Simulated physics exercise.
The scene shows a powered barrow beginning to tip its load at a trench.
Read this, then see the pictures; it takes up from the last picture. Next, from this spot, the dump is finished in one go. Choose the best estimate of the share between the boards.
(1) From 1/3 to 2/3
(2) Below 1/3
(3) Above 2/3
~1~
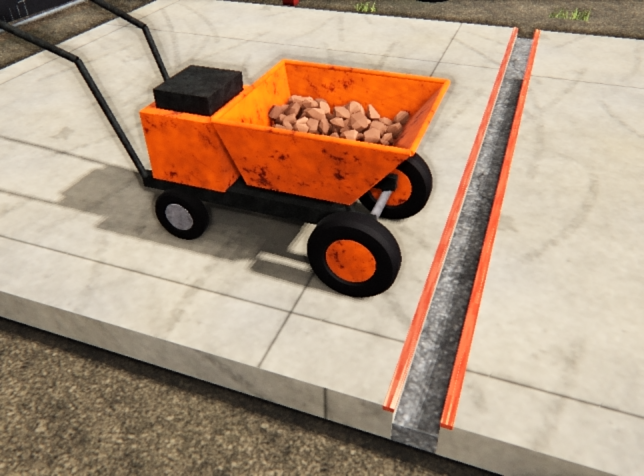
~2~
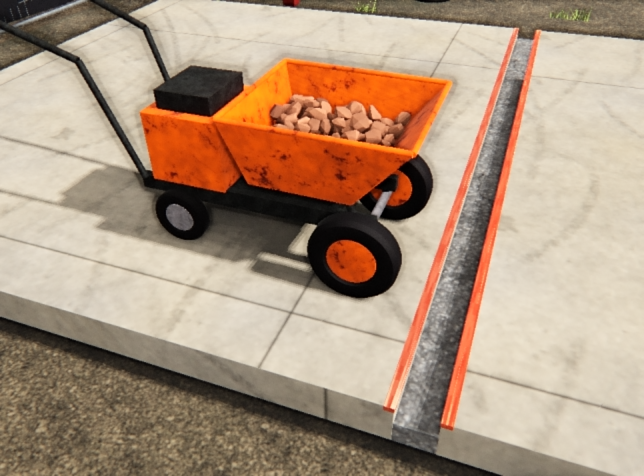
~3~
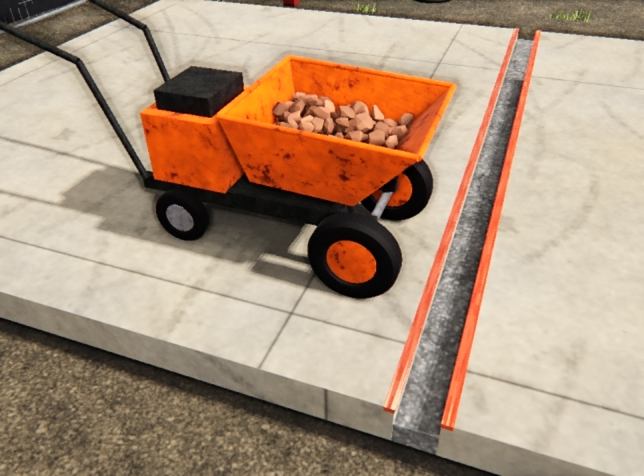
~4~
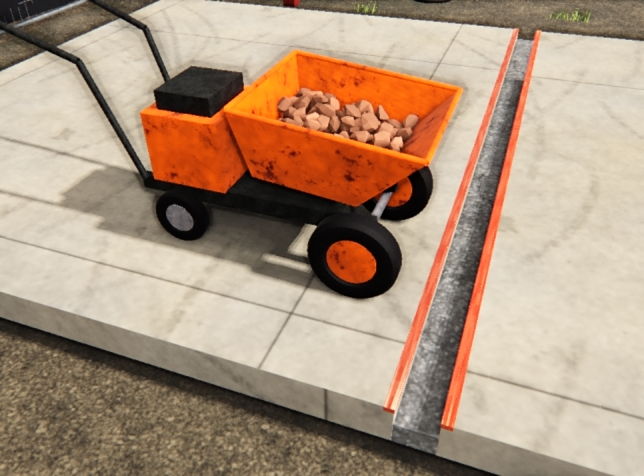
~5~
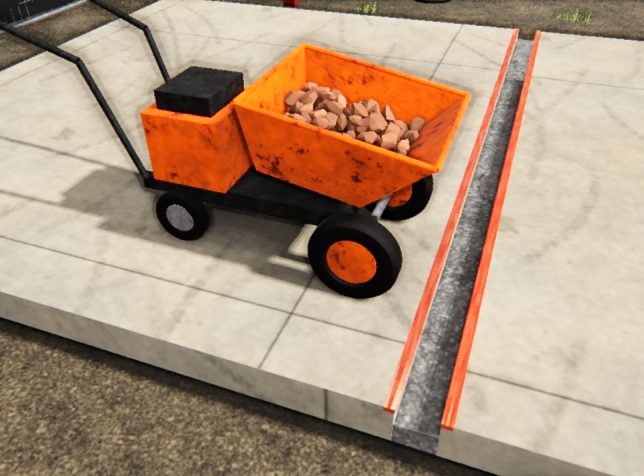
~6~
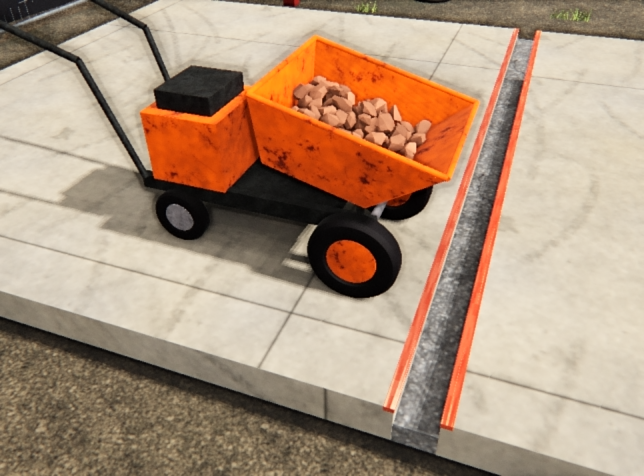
Answer: 2.
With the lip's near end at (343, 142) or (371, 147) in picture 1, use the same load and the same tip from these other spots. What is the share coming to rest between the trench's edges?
The first gives 50 %, the second 10 %.
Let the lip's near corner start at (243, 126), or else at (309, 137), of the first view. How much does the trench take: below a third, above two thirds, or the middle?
For the first position, under a third; for the second, in the middle band.
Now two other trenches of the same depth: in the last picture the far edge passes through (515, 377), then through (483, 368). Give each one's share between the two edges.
The share would be 50 % first and 0 % second.
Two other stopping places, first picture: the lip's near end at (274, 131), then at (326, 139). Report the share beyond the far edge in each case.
First spot 0 per cent, second spot 20 per cent.
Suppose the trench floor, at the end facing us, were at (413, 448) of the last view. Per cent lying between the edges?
Around 0 per cent.
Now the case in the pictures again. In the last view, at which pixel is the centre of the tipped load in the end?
Near (541, 279).
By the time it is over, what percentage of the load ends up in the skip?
I'd say around 25 per cent.
Shortly afterwards, skip tipped steeply; the whole lot in the skip.
Next, skip tipped right over; all but a few in the skip; a little beyond it.
Some moments later, skip tipped right over; near a quarter in the skip; near two thirds beyond it.
In the end, skip tipped right over; near a quarter in the skip; none at all in or heaped over the trench; the bulk beyond it.
